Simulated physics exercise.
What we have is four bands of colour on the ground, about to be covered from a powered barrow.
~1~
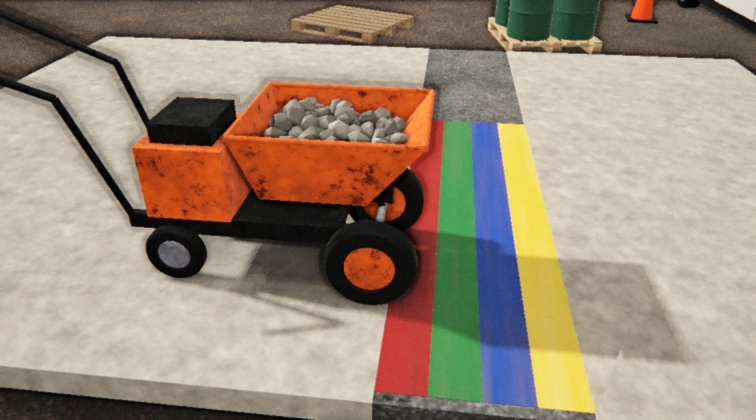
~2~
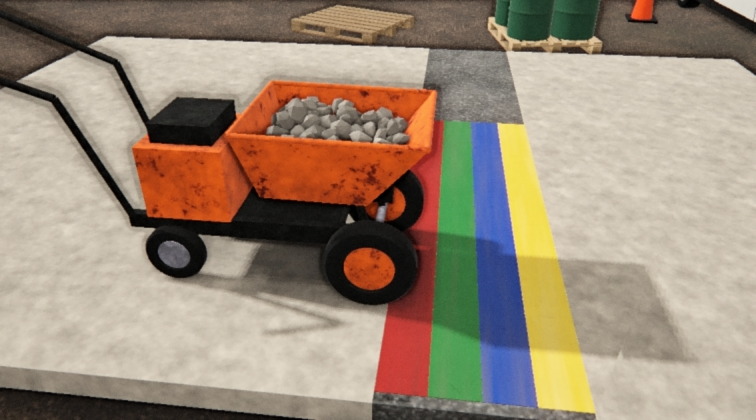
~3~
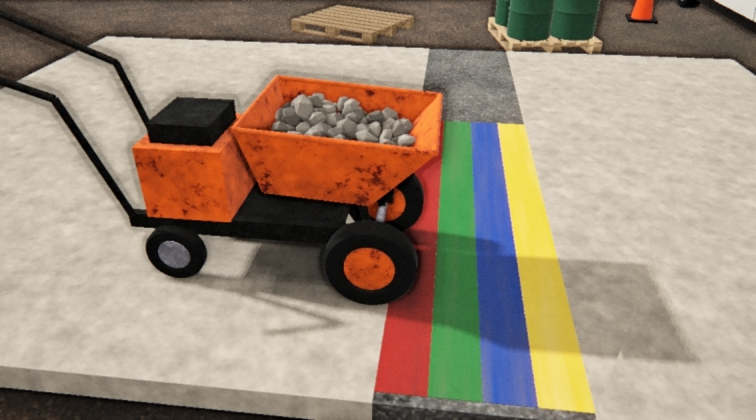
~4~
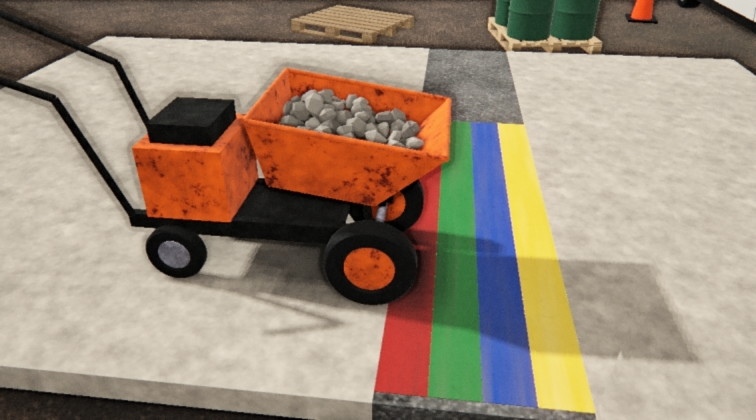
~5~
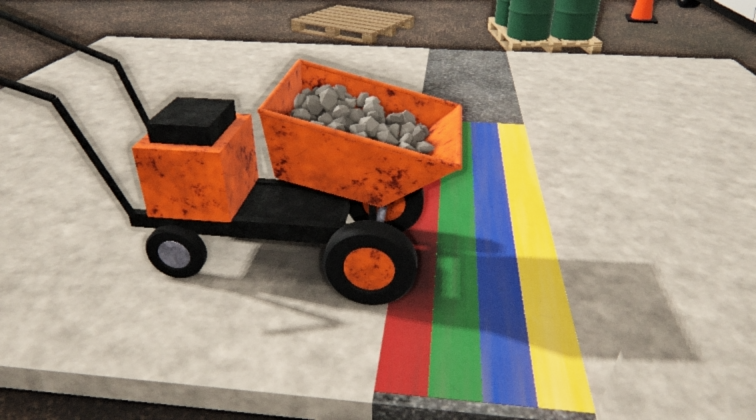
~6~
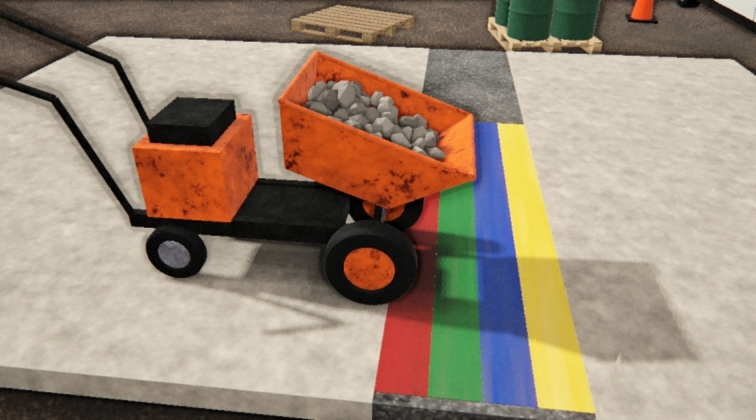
To begin with, an orange powered barrow holding a heap of grey broken stones stands with its skip level beside red, green, blue and yellow bands on the ground. The skip then tilts gradually toward the right, its back rising and its front lip lowering, while the wheels stay in place.
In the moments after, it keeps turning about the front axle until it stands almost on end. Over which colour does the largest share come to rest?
The heap favours the yellow strip.
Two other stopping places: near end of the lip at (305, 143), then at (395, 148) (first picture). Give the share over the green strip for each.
Near 30 % and 0 %.
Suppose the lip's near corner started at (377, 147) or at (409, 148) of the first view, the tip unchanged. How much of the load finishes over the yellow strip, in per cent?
First some 20, then 40 per cent.
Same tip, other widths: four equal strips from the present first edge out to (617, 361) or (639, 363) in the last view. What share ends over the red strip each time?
In turn 0 and 0 in a hundred.
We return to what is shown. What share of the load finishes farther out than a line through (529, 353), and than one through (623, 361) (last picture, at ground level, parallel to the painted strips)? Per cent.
The first gives 70 %, the second 10 %.
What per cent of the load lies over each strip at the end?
Red strip: 0 %, green strip: 0 %, blue strip: 10 %, yellow strip: 35 %.
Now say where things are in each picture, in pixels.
The first picture shows lip of the skip at (425, 149), level; top of the load at (329, 124), broken stones; red strip at (407, 337); green strip at (456, 341); blue strip at (505, 345); yellow strip at (555, 350).
The second picture shows lip of the skip at (428, 150), level; top of the load at (331, 123).
The third picture shows lip of the skip at (435, 153), tipped barely; top of the load at (312, 128).
The fourth picture shows lip of the skip at (446, 159), tipped a little; top of the load at (326, 111).
The fifth picture shows lip of the skip at (459, 167), tipped a little; top of the load at (333, 120).
The sixth picture shows lip of the skip at (473, 178), tipped clearly; top of the load at (337, 117); red strip at (407, 337); green strip at (456, 341); blue strip at (505, 345); yellow strip at (555, 350).
Soon after the last picture, skip tipped steeply; all in the skip.
A little later, skip tipped right over; most in the skip; a stray few over the blue strip; a small part over the yellow strip; a stray few off the paint.
Later still, skip tipped right over; about a quarter in the skip; a small part over the blue strip; about a third over the yellow strip; about a quarter off the paint.
At rest, skip tipped right over; about a quarter in the skip; none over the red strip; none over the green strip; a small part over the blue strip; about a third over the yellow strip; about a quarter off the paint.
